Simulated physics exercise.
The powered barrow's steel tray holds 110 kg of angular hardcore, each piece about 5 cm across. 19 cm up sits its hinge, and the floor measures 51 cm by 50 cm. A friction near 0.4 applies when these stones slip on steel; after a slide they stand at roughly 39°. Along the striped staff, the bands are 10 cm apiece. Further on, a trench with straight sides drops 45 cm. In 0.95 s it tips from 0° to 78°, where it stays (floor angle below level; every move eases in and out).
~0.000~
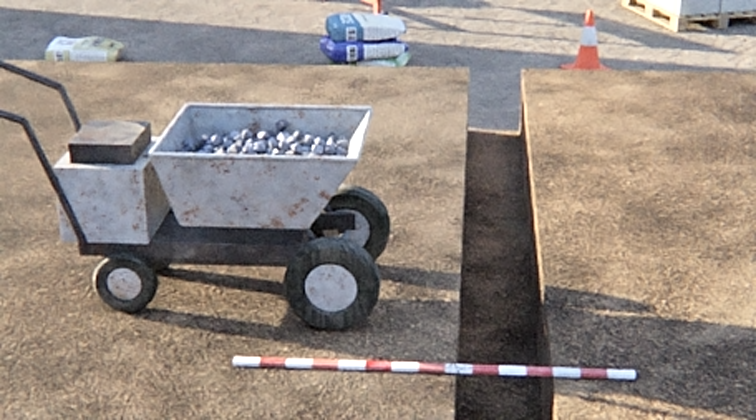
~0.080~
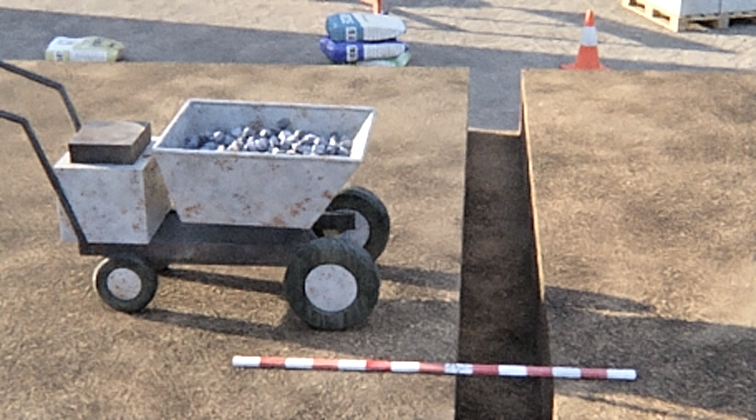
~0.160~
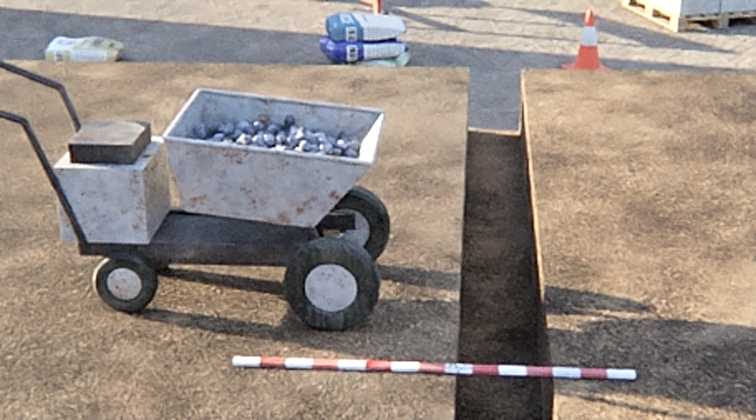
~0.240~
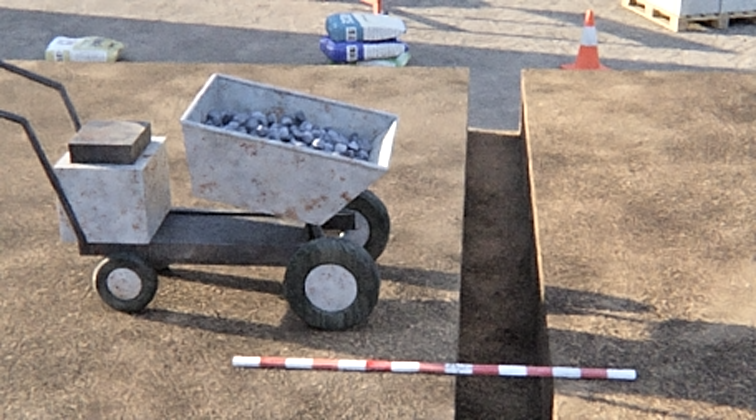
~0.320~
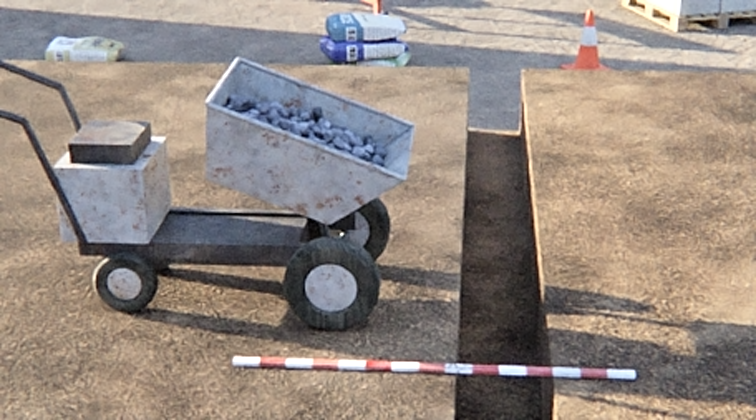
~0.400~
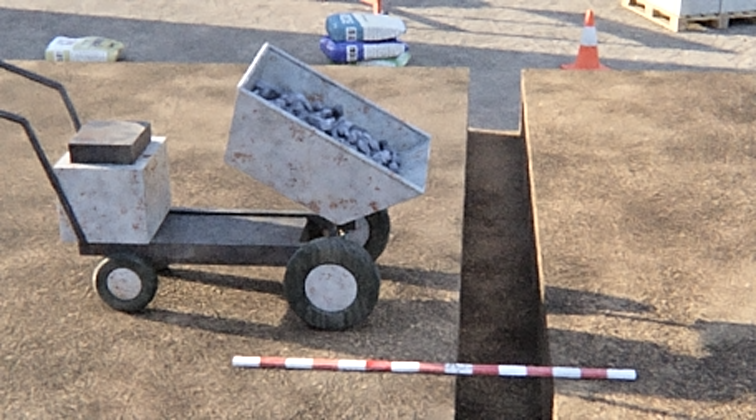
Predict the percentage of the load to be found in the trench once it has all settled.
Roughly 91 percent of the load ends up there.
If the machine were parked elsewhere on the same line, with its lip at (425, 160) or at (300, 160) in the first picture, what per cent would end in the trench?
Around 40% for the first place and 75% for the second.
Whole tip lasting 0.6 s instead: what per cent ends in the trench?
Roughly 70 per cent.
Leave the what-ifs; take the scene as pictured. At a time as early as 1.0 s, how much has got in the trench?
About 25%.
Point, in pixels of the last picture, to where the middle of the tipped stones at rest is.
Somewhere around (509, 374) in the last picture.
After 0.7 s the floor is at 66°; 100 % in the tray; the foremost stones are at (460, 223).
After 1.0 s the floor is at 78°; 73 % in the tray, 26 % in the trench, 1 % past the trench; the foremost stones are at (560, 302).
After 1.4 s the floor is at 78°; 33 % in the tray, 58 % in the trench, 9 % past the trench; the foremost stones are at (655, 287).
After 3.3 s the floor is at 78°; 0 % in the tray, 91 % in the trench, 9 % past the trench; the foremost stones are at (681, 283).
